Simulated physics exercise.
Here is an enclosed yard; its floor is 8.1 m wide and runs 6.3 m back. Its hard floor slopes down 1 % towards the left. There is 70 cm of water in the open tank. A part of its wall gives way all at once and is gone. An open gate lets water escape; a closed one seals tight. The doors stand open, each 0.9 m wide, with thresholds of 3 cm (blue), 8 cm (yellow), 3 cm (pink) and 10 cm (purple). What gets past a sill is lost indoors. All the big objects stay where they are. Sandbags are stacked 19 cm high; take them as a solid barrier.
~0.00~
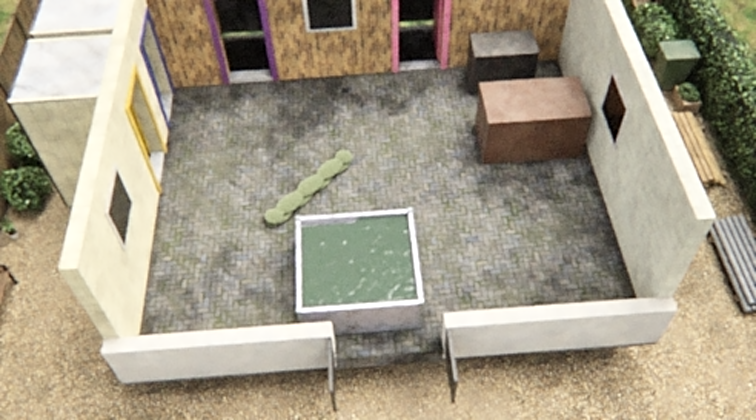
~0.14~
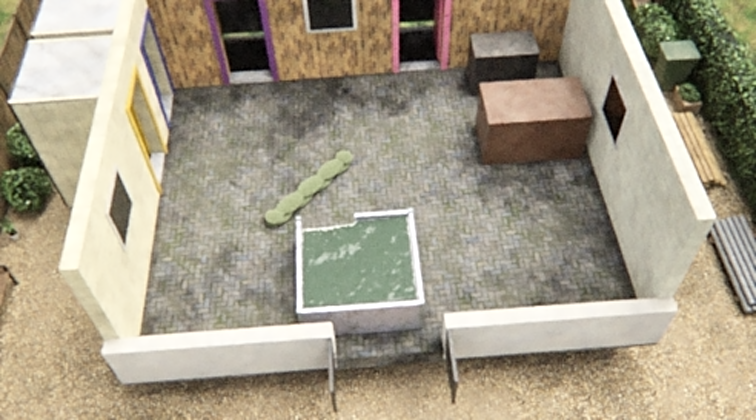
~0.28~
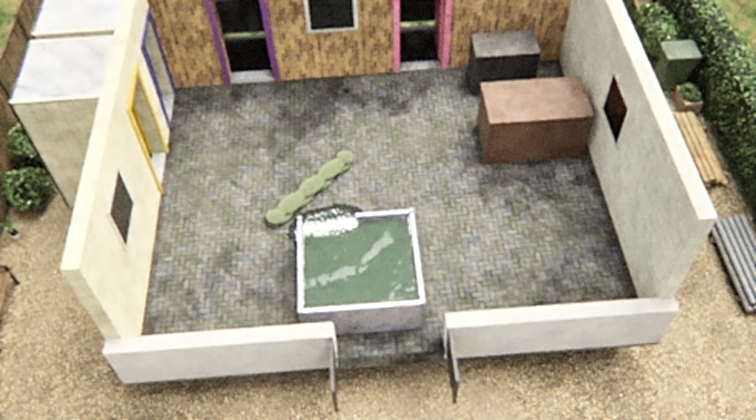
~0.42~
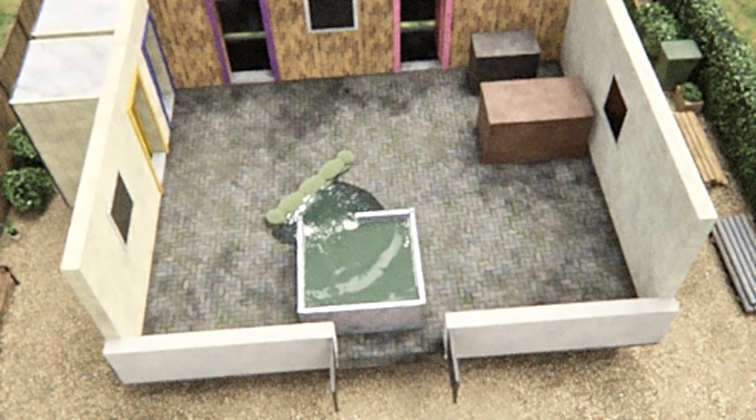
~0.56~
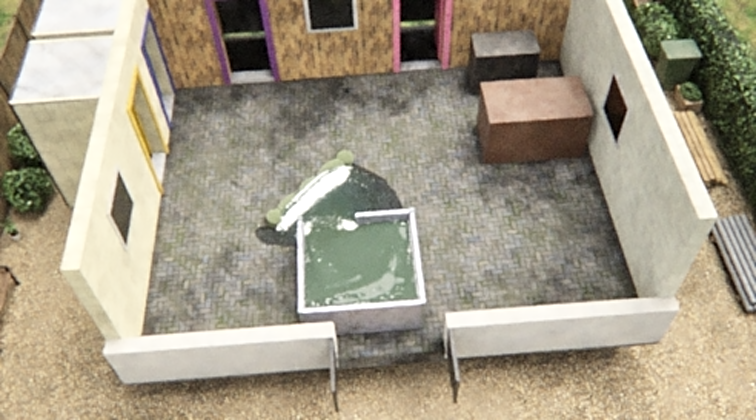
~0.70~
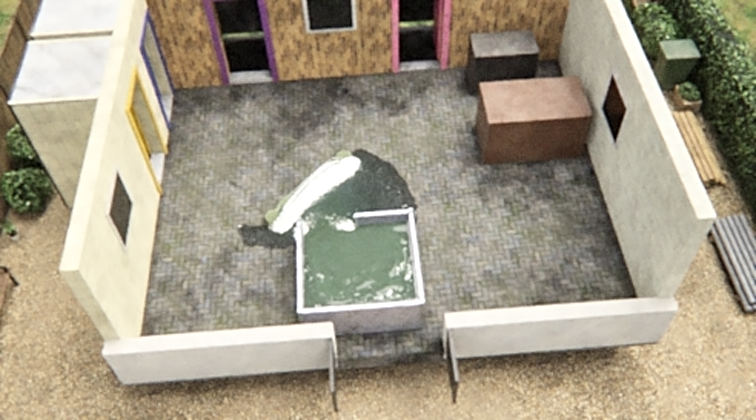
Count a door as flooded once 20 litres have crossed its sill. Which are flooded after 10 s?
Within that time: At the blue door it passes the limit; at the yellow door it keeps below the limit; at the pink door it passes the limit; at the purple door it keeps below the limit.
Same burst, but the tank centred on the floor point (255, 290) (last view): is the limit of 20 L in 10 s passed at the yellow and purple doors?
Then: Yellow above, purple over.
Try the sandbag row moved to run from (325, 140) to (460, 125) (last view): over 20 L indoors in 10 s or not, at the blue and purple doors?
Then: Blue above, purple above.
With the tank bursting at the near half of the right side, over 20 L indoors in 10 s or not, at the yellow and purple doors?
Then: Yellow below, purple below.
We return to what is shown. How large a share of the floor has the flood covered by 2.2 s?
Near 50 per cent is wet.
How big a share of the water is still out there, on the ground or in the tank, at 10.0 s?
About 88 per cent.
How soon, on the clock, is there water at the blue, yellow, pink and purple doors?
Arrival: Blue 2.8 s, yellow 2.2 s, pink 1.8 s, purple 2.4 s.
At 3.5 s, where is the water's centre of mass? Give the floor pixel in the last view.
Near (351, 202).
After 1.4 s water covers 20 % of the floor and is deepest (45 cm) near (306, 205); blue door not reached, yellow door not reached, pink door not reached, purple door not reached.
After 2.2 s water covers 50 % of the floor and is deepest (35 cm) near (306, 205); blue door not reached, yellow door not reached, pink door 7 cm at the sill, 3 L in, purple door not reached.
After 3.5 s water covers 50 % of the floor and is deepest (27 cm) near (296, 214); blue door 8 cm at the sill, 2 L in, yellow door 5 cm at the sill, 0 L in, pink door 14 cm at the sill, 66 L in, purple door 7 cm at the sill, 0 L in.
After 6.0 s water covers 70 % of the floor and is deepest (17 cm) near (296, 214); blue door 6 cm at the sill, 33 L in, yellow door 3 cm at the sill, 0 L in, pink door 9 cm at the sill, 142 L in, purple door 2 cm at the sill, 0 L in.
After 10.0 s water covers 90 % of the floor and is deepest (9 cm) near (296, 214); blue door 7 cm at the sill, 63 L in, yellow door 8 cm at the sill, 0 L in, pink door 7 cm at the sill, 200 L in, purple door 2 cm at the sill, 0 L in.
